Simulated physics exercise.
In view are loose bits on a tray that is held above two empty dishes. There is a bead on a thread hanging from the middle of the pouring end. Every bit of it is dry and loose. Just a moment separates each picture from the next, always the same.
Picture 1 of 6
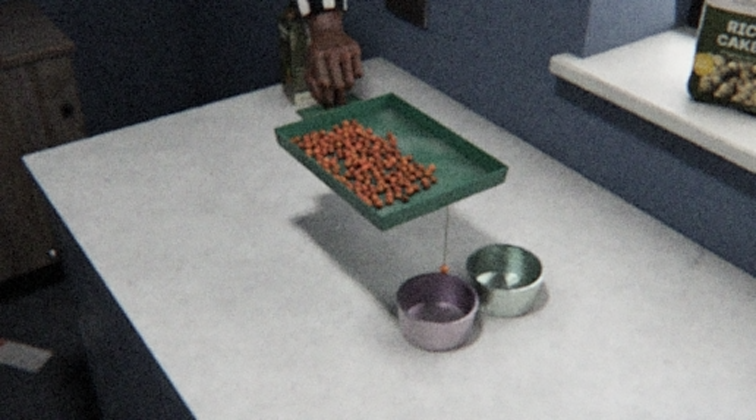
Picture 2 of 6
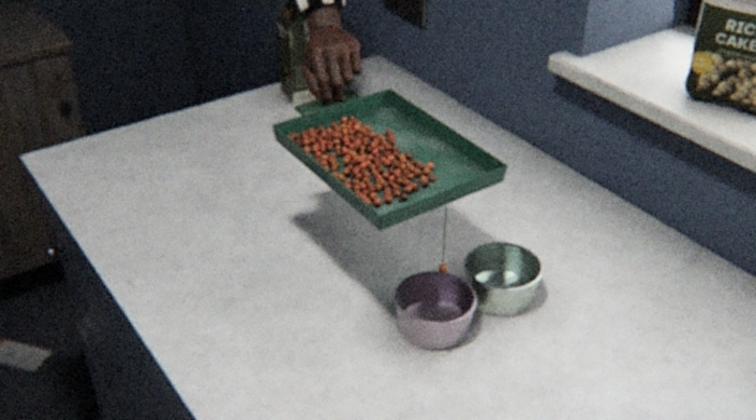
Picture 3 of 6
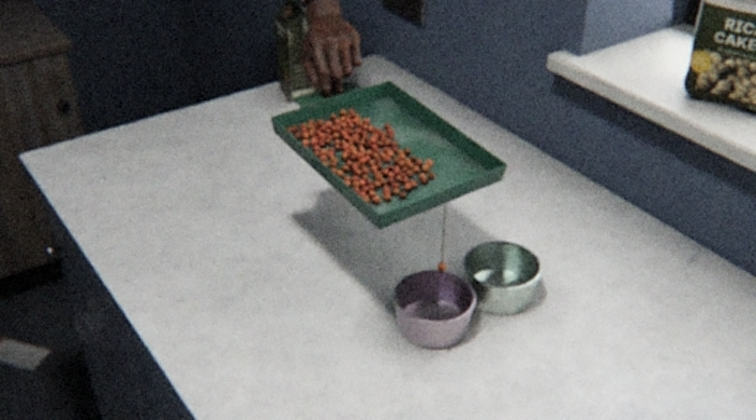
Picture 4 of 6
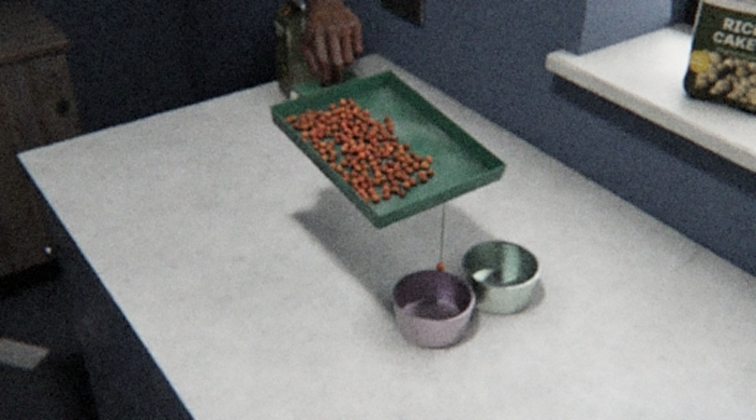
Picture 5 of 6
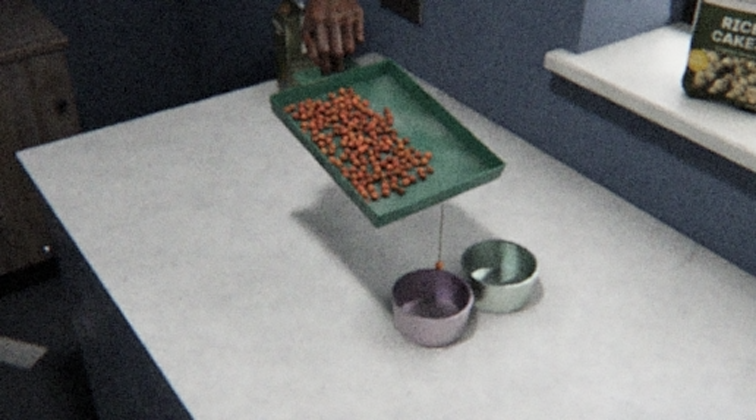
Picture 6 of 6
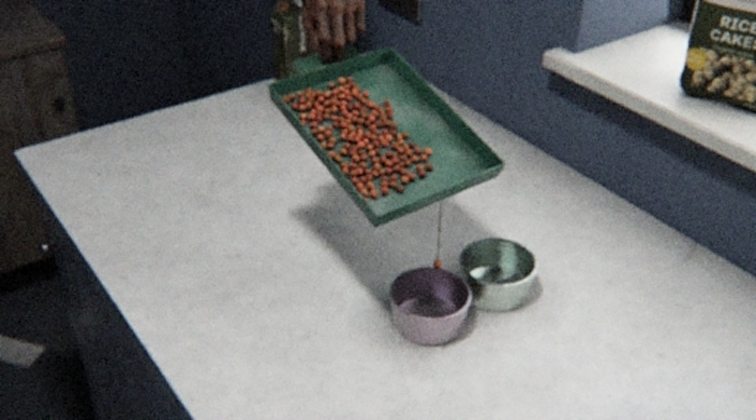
A hand slowly raises the back of a green tray of small reddish-brown pellets.
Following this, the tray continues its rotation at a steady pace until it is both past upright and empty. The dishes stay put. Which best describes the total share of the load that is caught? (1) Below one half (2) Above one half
The answer is 1.
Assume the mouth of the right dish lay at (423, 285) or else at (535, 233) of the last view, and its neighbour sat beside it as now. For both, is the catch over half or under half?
In turn: The smaller part; below a half.
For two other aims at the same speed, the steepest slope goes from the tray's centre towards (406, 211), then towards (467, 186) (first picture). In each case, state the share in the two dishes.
30 per cent, then 80 per cent.
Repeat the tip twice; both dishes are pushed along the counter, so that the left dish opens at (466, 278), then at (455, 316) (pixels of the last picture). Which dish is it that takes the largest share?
First try, the leftmost dish; second try, the leftmost dish.
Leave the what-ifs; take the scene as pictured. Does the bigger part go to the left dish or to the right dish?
Once things settle, the left of the two ends up fuller.
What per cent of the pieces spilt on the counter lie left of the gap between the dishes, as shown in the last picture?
Close to 40 per cent.
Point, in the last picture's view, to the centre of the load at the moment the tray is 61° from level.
Roughly at (413, 185).
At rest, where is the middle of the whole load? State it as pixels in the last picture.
Somewhere around (451, 344) in the last picture.
Soon, tray tipped steeply; nearly all on the tray; a stray few in the air.
A while on, tray tipped past a quarter turn; nearly all on the tray; a stray few in the left dish; a stray few outside both.
Towards the end, tray tipped past a quarter turn; about a third in the left dish; a small part in the right dish; about two thirds outside both.
Finally, tray tipped past a quarter turn; about a third in the left dish; a small part in the right dish; about two thirds outside both.
